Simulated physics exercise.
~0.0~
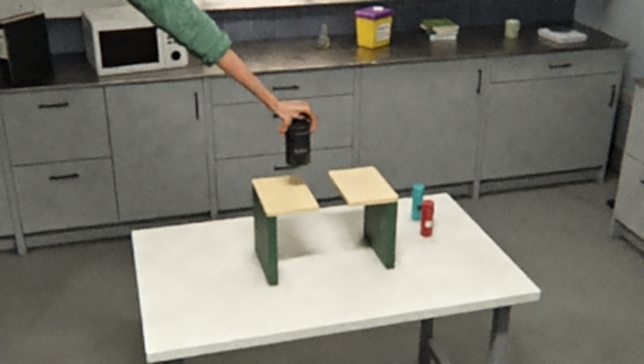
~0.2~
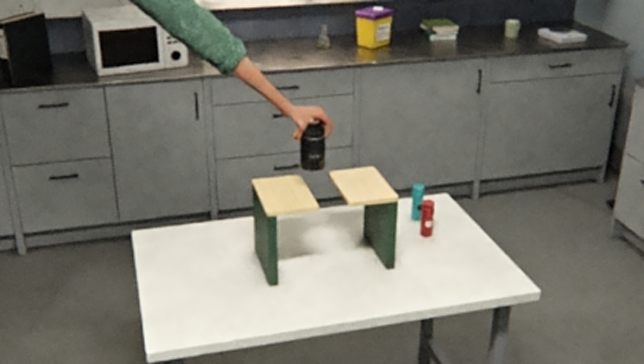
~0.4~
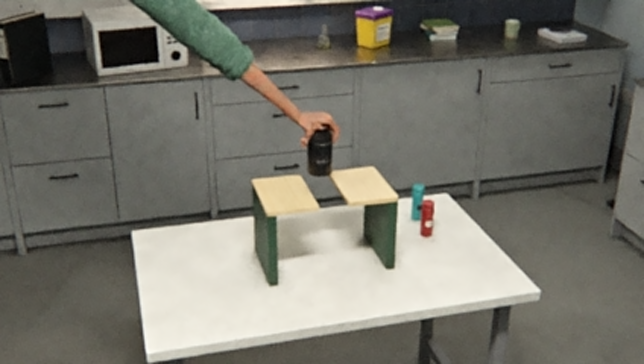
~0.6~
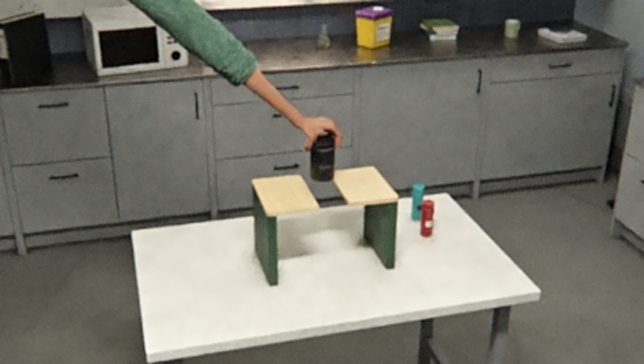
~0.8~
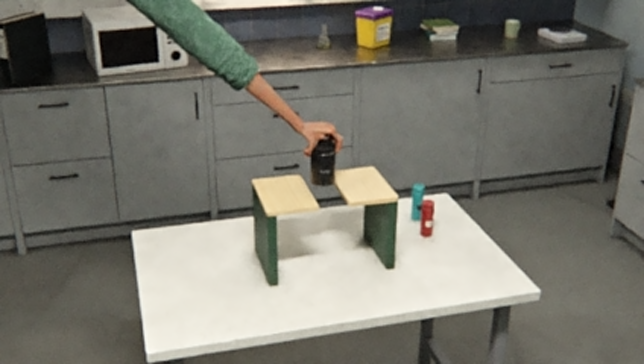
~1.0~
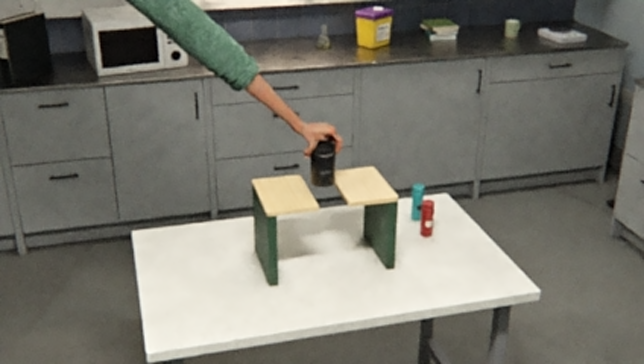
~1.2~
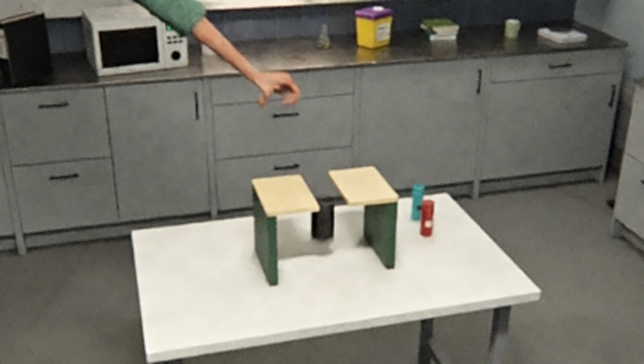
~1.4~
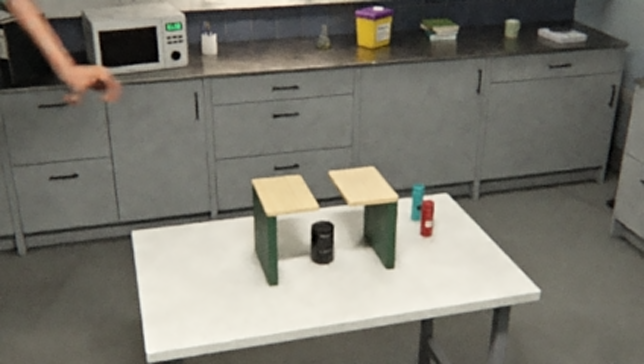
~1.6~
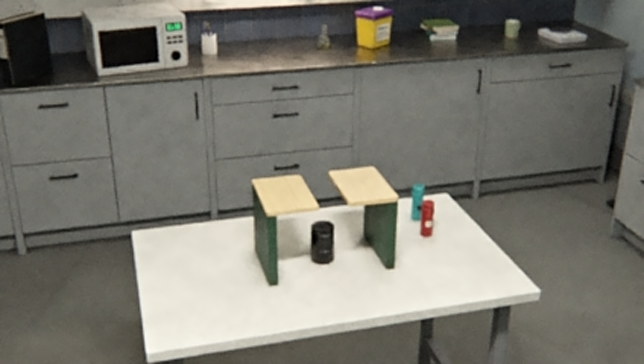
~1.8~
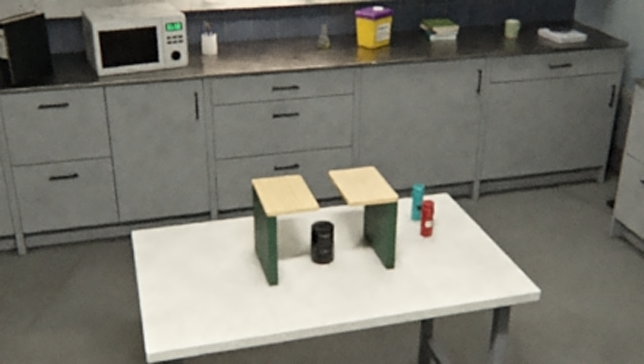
A hand holds a black jar over a gap between ledges and drops it through, upright.
